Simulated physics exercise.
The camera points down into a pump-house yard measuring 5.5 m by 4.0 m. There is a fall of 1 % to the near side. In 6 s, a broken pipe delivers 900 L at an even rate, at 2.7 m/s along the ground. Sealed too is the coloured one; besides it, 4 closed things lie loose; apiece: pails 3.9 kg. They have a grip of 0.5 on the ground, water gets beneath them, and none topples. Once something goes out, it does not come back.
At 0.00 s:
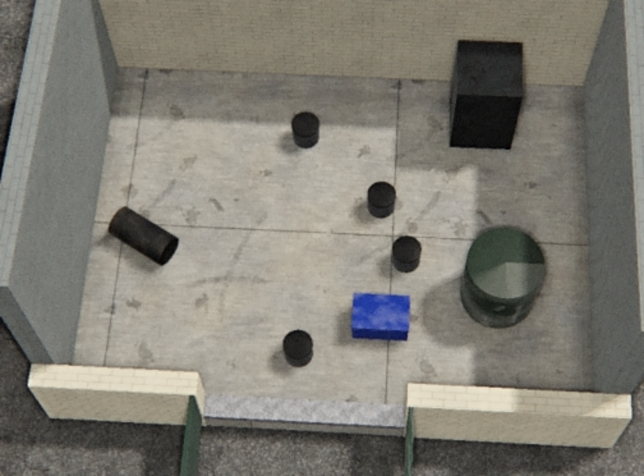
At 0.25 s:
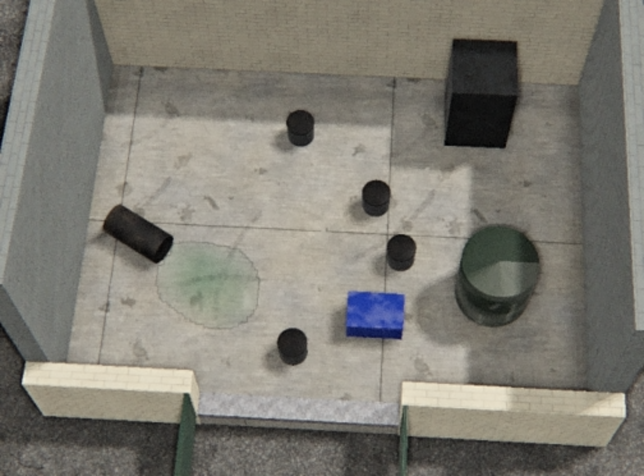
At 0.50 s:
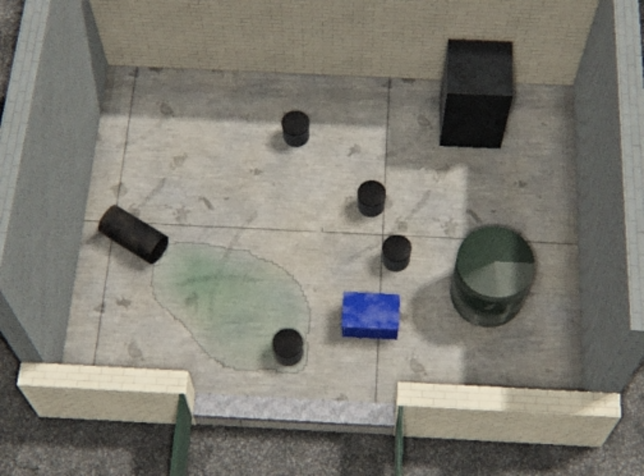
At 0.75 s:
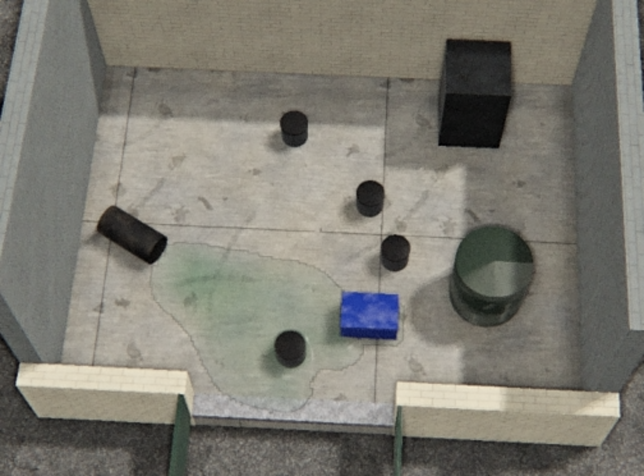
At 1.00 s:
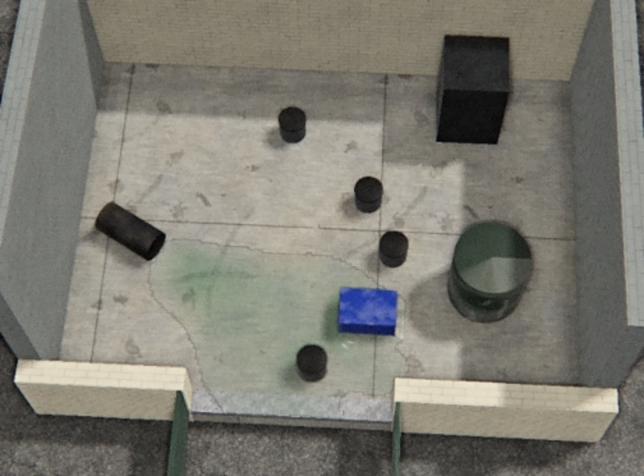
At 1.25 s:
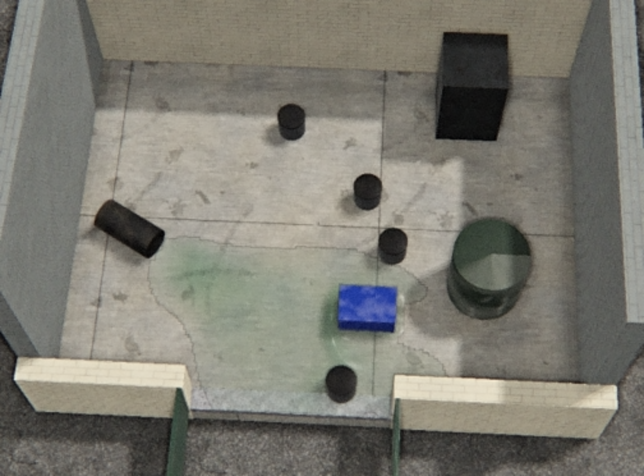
The clip opens on a dry walled yard with a blue crate, small black cylinders, a black box and a green drum. Greenish water spreads from the dark pipe at left, reaching the front opening and surrounding the crate, which stays put, while the nearest small cylinder slides right along the front.
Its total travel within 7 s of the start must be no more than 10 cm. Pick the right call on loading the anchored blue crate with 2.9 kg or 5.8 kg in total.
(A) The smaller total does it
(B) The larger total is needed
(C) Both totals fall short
Answer: C.
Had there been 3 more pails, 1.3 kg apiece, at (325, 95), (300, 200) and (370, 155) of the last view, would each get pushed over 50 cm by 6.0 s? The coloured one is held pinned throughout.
First does not reach it, second does not reach it, third does not reach it.
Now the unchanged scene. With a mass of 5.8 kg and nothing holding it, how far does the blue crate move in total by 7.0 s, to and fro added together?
The distance adds up to about 500 cm.
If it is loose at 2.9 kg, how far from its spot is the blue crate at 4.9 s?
Around 250 centimetres out of place.
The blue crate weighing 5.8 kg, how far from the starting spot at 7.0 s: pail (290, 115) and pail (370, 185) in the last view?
Distances, as listed: 0 cm then 0 cm.
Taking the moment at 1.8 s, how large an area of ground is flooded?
Flooded: Near 6.0 m2.
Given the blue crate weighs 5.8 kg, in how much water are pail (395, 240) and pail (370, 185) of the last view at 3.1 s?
Depths: Near 2 cm, then near 0 cm.
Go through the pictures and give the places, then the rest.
The blue crate at (381, 311) rests on the ground; water covers 0.0 m2; 0 of 5 have shifted, in the first picture.
The blue crate at (376, 310) rests on the ground; 0.8 m2 under water; 0 of 5 have shifted, in the second picture.
The blue crate at (371, 310), on the bottom; 1.6 m2 under water; 0 of 5 have shifted, in the third picture.
The blue crate at (370, 310), on the bottom; water covers 2.7 m2; 0 of 5 have shifted, in the fourth picture.
The blue crate at (368, 306), on the bottom; water covers 3.5 m2; 1 of 5 have shifted, in the fifth picture.
The blue crate at (368, 303) rests on the ground; water covers 4.2 m2; 1 of 5 have shifted, in the sixth picture.
After 1.8 s the blue crate would be 76 cm from its start with 2.9 kg and 69 cm from its start with 5.8 kg; 3 cm of water round it then.
After 3.1 s the blue crate would be 198 cm from its start with 2.9 kg and 186 cm from its start with 5.8 kg; 8 cm of water round it then.
After 4.9 s the blue crate would be 242 cm from its start with 2.9 kg and 189 cm from its start with 5.8 kg; 8 cm of water round it then.
After 7.0 s the blue crate would be 336 cm from its start with 2.9 kg and 278 cm from its start with 5.8 kg; 5 cm of water round it then.
